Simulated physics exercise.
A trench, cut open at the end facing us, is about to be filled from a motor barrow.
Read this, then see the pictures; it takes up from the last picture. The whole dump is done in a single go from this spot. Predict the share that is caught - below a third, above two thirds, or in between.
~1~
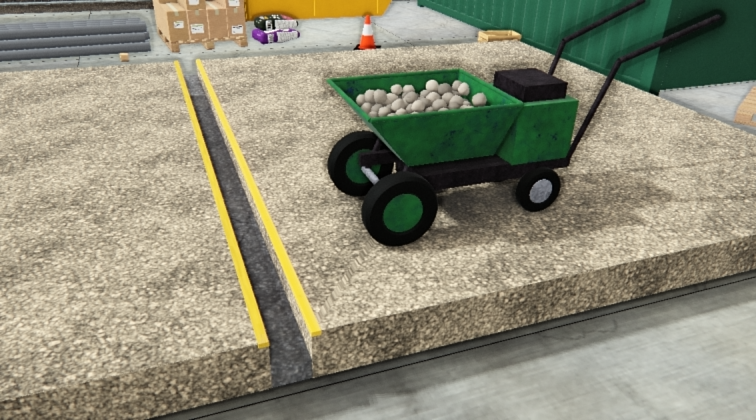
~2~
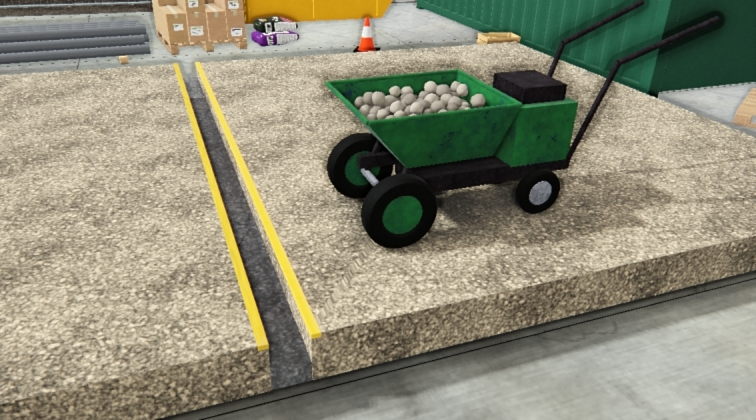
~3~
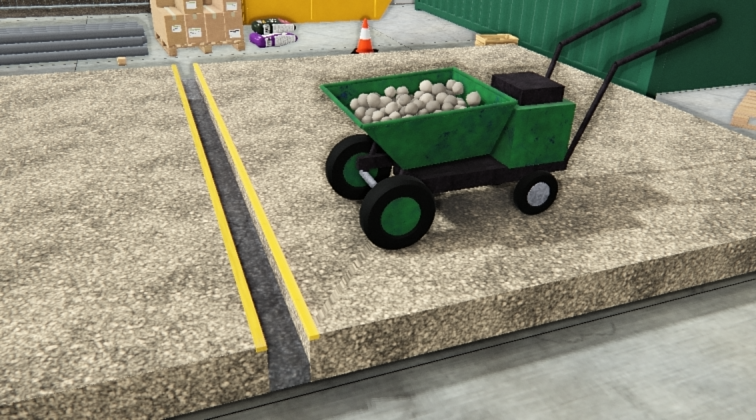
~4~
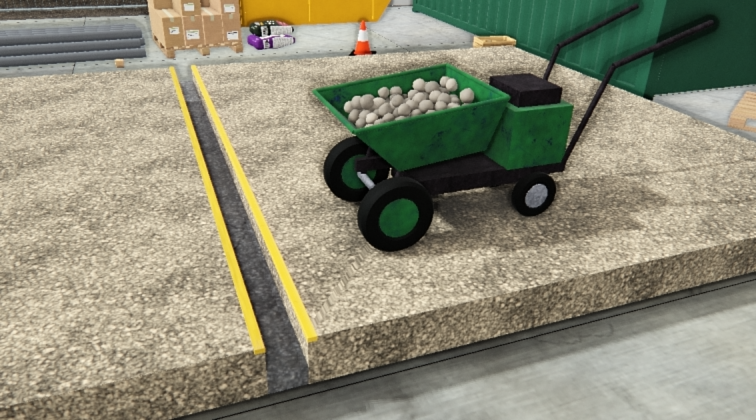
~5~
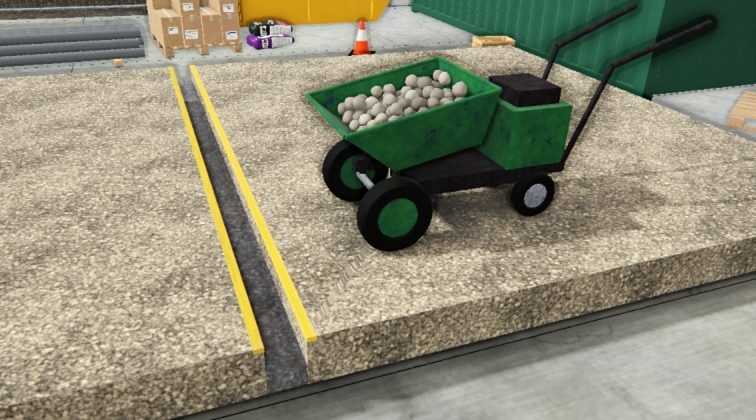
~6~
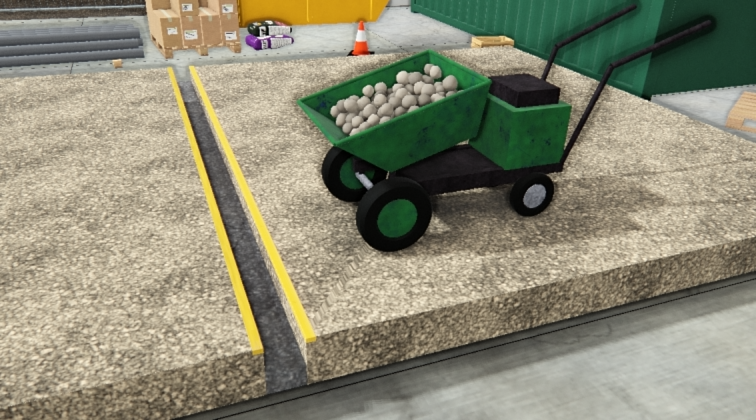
The share caught is in between a third and two thirds.
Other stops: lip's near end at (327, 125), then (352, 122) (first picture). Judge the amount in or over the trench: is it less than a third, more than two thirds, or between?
At the first place under a third, at the second between a third and two thirds.
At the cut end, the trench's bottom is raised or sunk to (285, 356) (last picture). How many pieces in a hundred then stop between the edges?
It comes out near 40 percent.
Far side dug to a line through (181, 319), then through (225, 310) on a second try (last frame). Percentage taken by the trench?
About 90 and 70 per cent.
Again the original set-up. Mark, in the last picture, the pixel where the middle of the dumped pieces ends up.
I'd say the middle ends up at about (243, 239).
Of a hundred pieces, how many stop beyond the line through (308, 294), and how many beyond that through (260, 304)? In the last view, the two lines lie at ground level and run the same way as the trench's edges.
Estimate: 80 %, then 30 %.
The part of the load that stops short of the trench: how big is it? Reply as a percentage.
About 5 per cent.
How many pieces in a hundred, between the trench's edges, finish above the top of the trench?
My estimate would be close to 30 per cent.
Shortly afterwards, skip tipped steeply; the whole lot in the skip.
Next, skip tipped right over; near half in the skip; only a few short of the trench; near a third in or heaped over the trench; a little beyond it; only a few falling.
Some moments later, skip tipped right over; near a quarter in the skip; a little short of the trench; near half in or heaped over the trench; near a quarter beyond it.
In the end, skip tipped right over; near a quarter in the skip; a little short of the trench; near half in or heaped over the trench; near a quarter beyond it.
